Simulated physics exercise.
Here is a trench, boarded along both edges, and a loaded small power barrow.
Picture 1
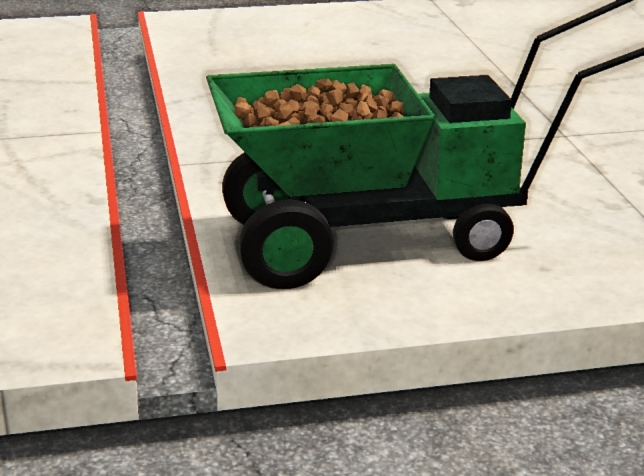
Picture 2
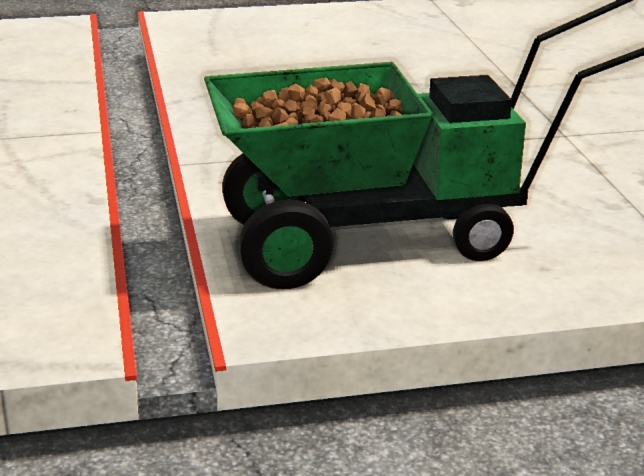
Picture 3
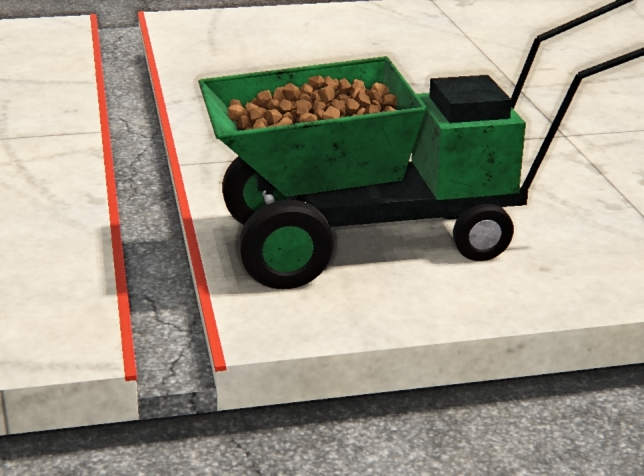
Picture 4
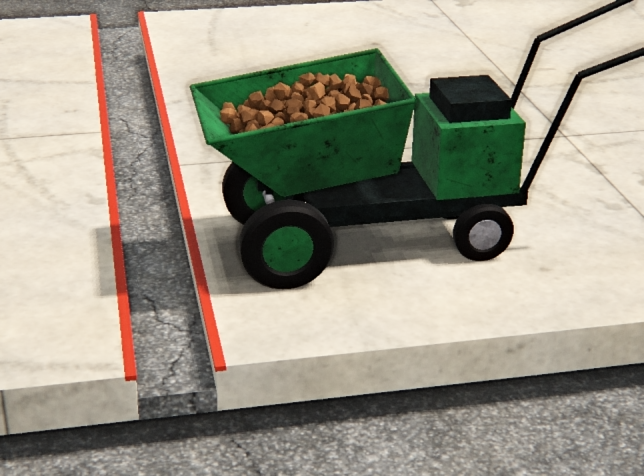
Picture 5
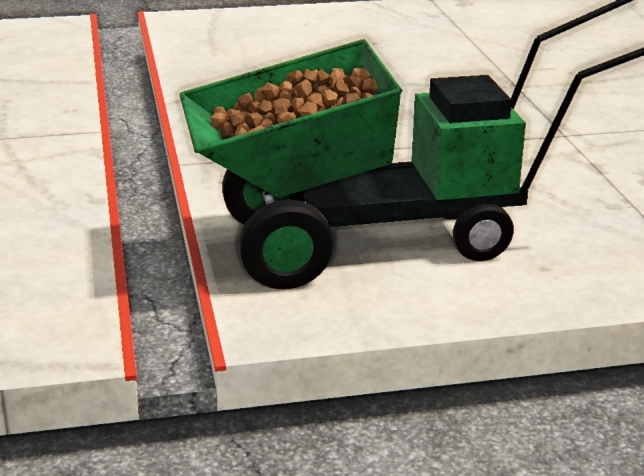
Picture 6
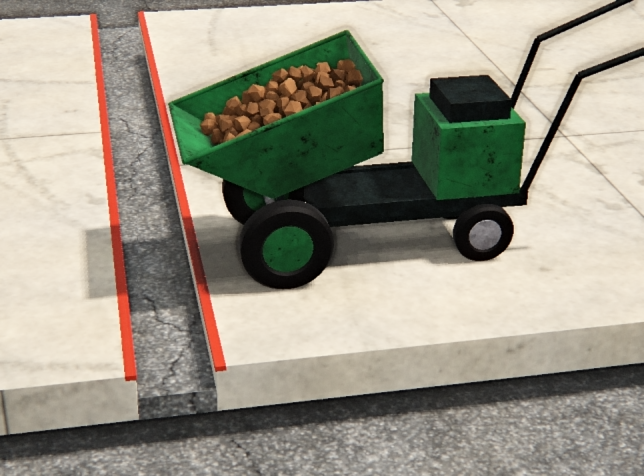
The green skip of a small power barrow, heaped with brown clods, starts level and tips gradually toward the left, its back end rising and its front lip lowering. The barrow's black-tyred wheels and black handles stay still on pale slabs, right of a narrow grey trench edged in red. The fixed view looks down from the side as the clods ride with the skip and its shadow shifts left.
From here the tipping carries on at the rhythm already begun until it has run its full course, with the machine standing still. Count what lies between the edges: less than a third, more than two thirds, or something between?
I predict a trench share smaller than one third.
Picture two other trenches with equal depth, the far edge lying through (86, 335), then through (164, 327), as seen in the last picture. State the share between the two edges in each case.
Lab note: Try one 60 per cent, try two 0 per cent.
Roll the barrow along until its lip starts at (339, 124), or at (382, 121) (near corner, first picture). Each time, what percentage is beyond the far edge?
I'd put it at around 0 percent the first time and 0 percent the second.
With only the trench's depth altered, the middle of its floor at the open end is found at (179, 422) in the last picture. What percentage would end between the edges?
It works out to some 20 percent.
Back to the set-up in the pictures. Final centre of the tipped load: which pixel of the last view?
About pixel (101, 264).
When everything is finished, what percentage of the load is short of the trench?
Call it some 0 percent of the pieces.
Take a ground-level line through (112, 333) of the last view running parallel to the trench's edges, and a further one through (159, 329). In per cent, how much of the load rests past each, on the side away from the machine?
Around 40 per cent for the first, and 60 per cent for the second.
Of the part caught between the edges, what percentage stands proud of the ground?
I'd estimate around 20 %.
Soon after the last picture, skip tipped steeply; all in the skip.
A little later, skip tipped steeply; nearly all in the skip; a stray few in or heaped over the trench; a small part beyond it; a stray few falling.
Later still, skip tipped right over; about half in the skip; a small part in or heaped over the trench; about half beyond it; a stray few falling.
By the end, skip tipped right over; about a third in the skip; about a quarter in or heaped over the trench; about half beyond it.
